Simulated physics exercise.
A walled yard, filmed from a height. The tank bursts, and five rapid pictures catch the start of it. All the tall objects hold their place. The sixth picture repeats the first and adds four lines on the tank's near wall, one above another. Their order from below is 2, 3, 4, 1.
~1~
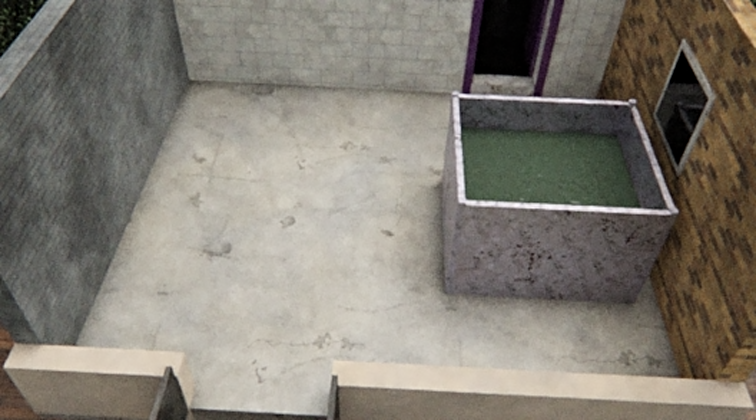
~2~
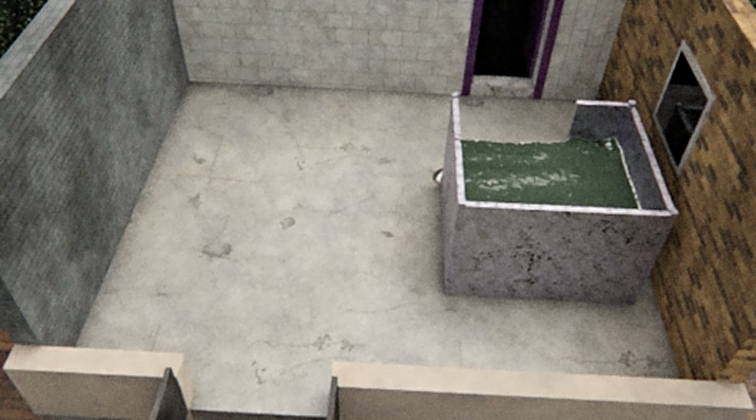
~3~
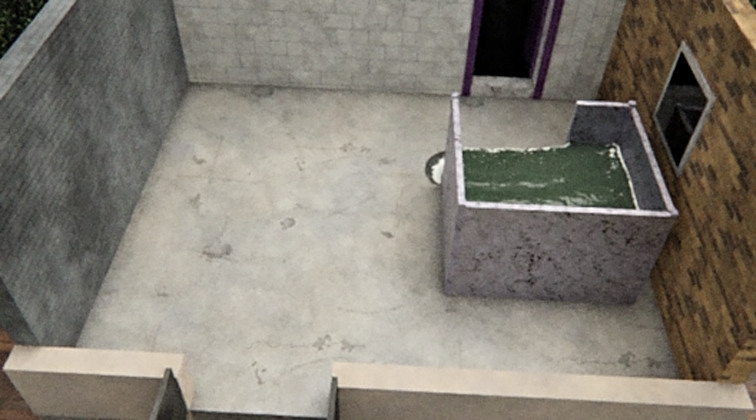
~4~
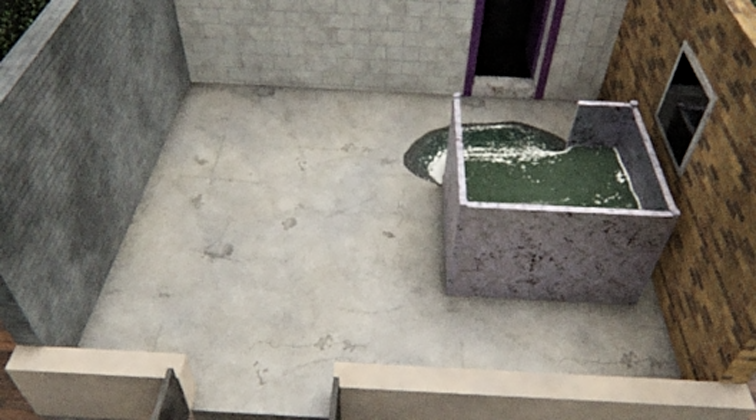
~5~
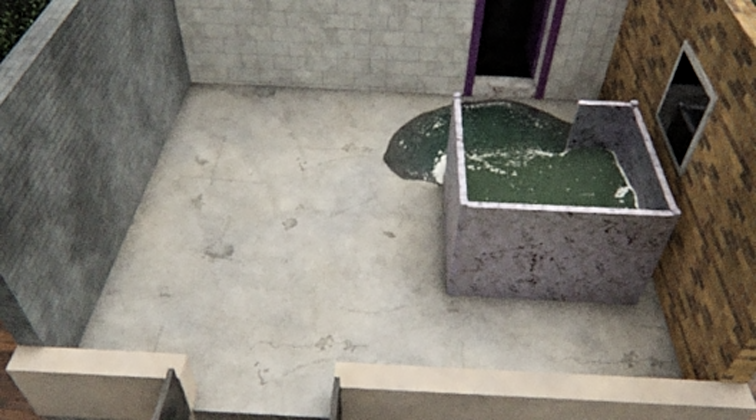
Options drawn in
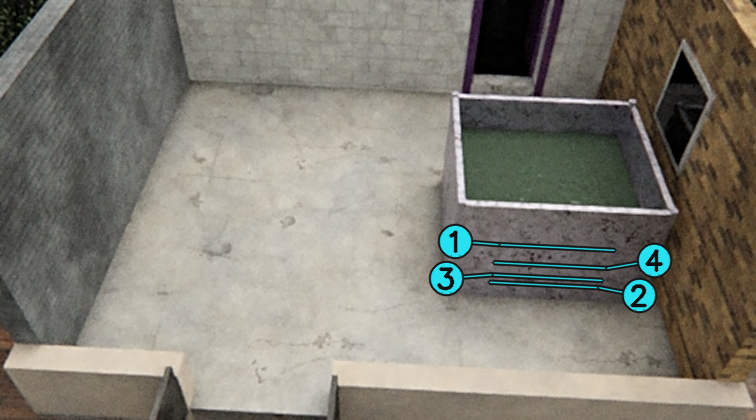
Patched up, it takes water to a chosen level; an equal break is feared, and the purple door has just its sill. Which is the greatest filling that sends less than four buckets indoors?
Level 3 just does it.
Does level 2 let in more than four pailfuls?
No.
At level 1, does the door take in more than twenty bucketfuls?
Yes, clearly.
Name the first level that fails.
Here it is level 4.
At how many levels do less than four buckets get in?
Two.
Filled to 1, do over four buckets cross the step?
Yes, it does.
In cyan, 1 at (556, 247); 2 at (544, 285); 3 at (546, 277); 4 at (550, 265); from the bottom up 2, 3, 4, 1.
Choosing 1, dozens of bucketfuls pour in.
Choosing 2, nothing gets over.
Choosing 3, a splash gets over, under a bucket.
Choosing 4, about 10 bucketfuls get in.
